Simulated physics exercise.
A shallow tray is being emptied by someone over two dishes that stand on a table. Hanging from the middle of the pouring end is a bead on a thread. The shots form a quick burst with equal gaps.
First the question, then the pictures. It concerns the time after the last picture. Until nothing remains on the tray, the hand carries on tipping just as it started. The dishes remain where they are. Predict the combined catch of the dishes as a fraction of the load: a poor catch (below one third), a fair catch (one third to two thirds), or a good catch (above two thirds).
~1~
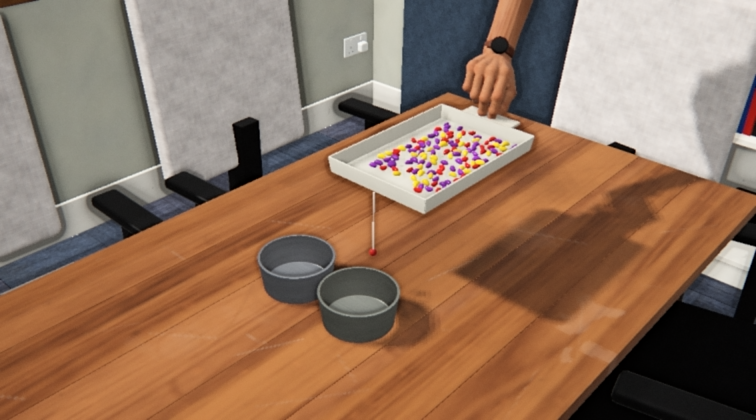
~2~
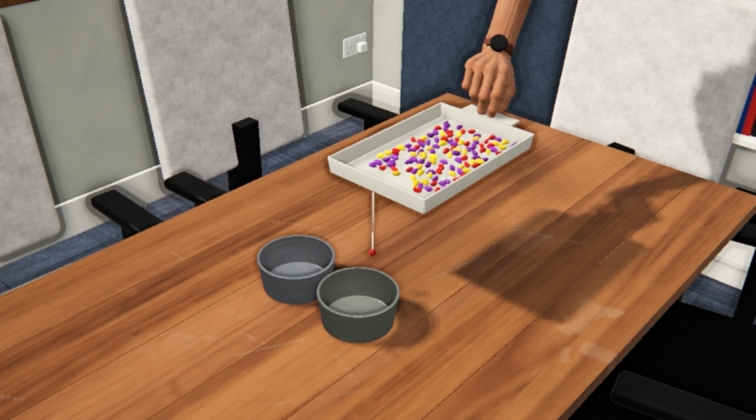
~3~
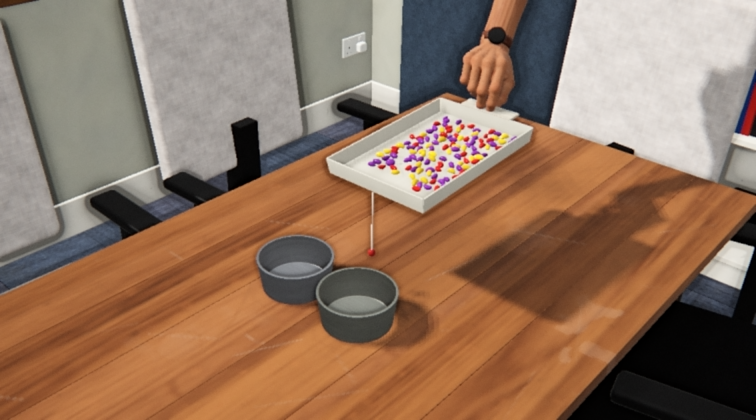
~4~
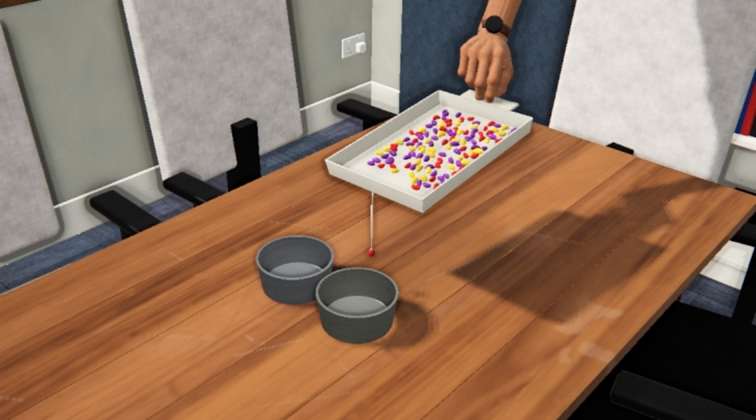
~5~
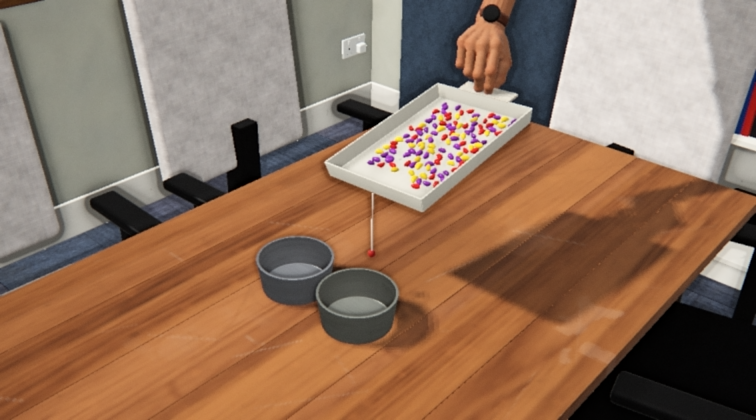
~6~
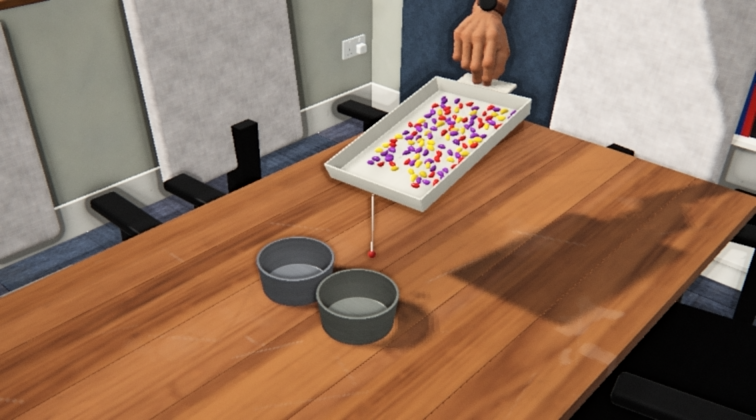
A good catch.
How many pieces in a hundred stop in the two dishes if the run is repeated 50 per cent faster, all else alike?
Estimate: Around 80%.
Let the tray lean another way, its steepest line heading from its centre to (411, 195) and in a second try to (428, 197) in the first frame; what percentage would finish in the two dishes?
The first try gives close to 40 per cent, the second close to 20 per cent.
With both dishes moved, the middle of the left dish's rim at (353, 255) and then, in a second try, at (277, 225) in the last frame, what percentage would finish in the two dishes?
Roughly 50 per cent, then roughly 80 per cent.
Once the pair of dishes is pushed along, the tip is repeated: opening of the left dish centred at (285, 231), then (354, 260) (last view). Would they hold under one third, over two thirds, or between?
Run 1 - beyond two thirds; run 2 - one to two thirds.
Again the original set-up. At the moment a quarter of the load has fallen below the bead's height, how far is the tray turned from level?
Around 110° at that moment.
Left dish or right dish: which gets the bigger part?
The left side.
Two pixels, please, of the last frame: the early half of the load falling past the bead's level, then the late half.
(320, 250), then (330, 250).
Soon, tray tipped steeply; nearly all on the tray; a stray few in the air.
A while on, tray tipped right over; nearly all on the tray; a stray few in the right dish; a small part in the left dish.
Towards the end, tray tipped past a quarter turn; about a quarter in the right dish; about half in the left dish; about a quarter outside both.
Finally, tray tipped past a quarter turn; about a quarter in the right dish; about half in the left dish; about a quarter outside both.
